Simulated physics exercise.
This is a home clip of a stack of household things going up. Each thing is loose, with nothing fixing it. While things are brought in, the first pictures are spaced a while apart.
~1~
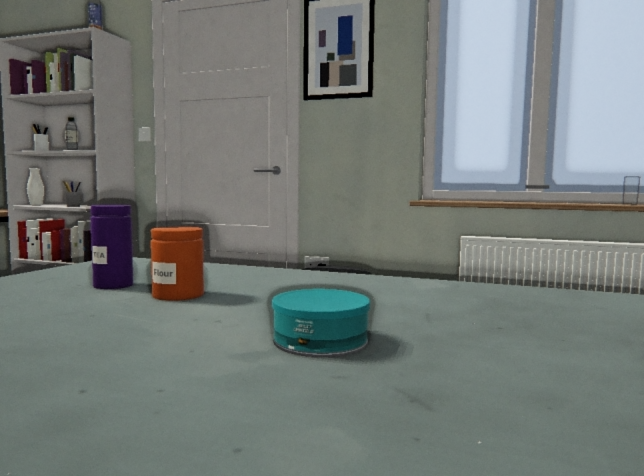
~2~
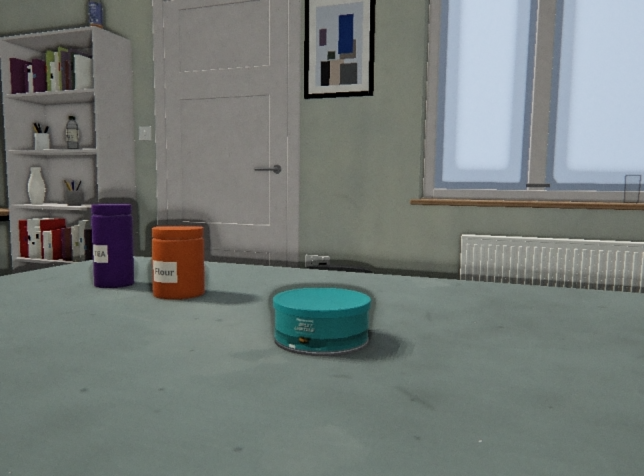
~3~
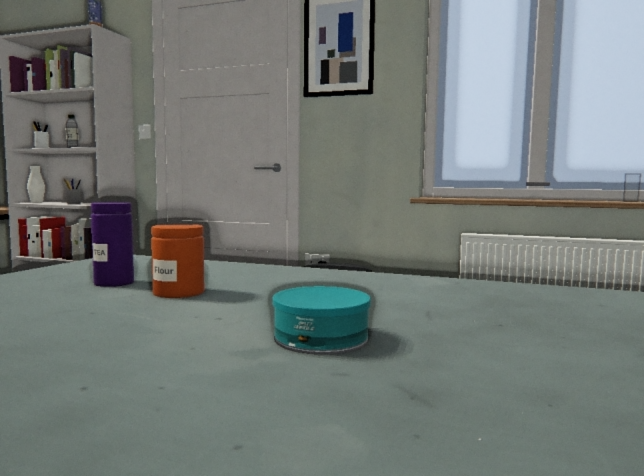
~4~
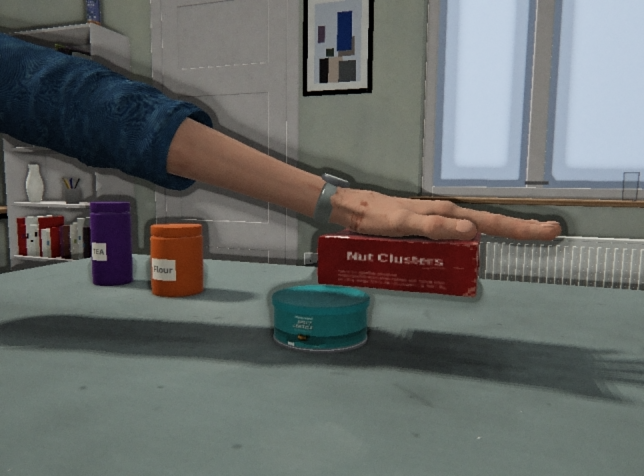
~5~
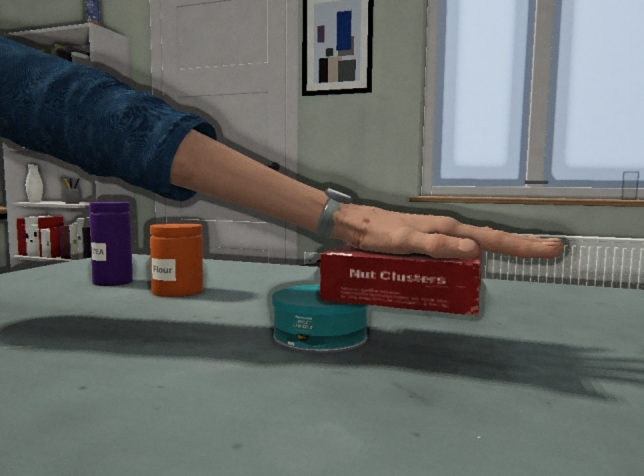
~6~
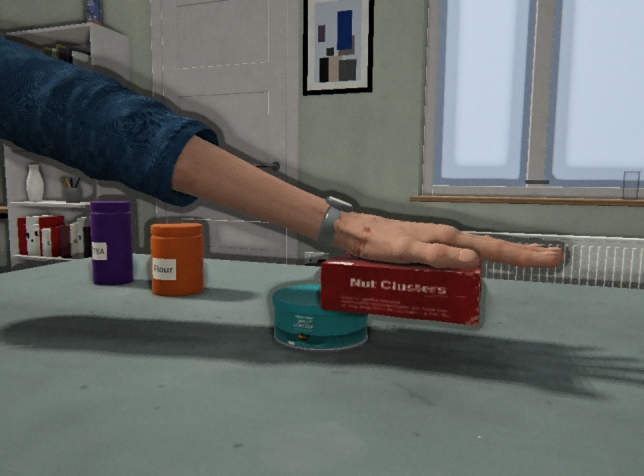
An arm reaches in from the left and lowers a red packet onto a turquoise tub.
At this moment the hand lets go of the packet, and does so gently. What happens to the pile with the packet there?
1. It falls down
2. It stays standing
1.
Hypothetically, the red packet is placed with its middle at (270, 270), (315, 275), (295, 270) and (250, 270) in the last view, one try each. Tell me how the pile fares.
Well, the first time it tips over, the second time it stays intact, the third time it stays intact, and the fourth time it tips over.
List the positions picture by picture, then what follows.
In the first frame, the last thing is not in view yet; turquoise tub (321, 320).
In the second frame, the last thing is not in view yet; orange jar (179, 261).
In the third frame, the last thing is not in view yet; purple jar (113, 244).
The fourth frame shows still above its spot; red packet (405, 256); turquoise tub (321, 317).
The fifth frame shows still above its spot; red packet (407, 271); orange jar (177, 259).
The sixth frame shows in place under the hand; red packet (408, 279); purple jar (112, 242).
Then, 0.30 s on from there, red packet turned 26° from how it was put near (410, 297).
Then, 1.30 s on from there, red packet turned 25° from how it was put near (412, 299).
Then, 2.40 s on from there, red packet turned 25° from how it was put near (414, 299).
In the end, left askew, red packet; the other 3 unmoved. At the end, from the last picture's camera, red packet near (414, 300). The pile comes apart.
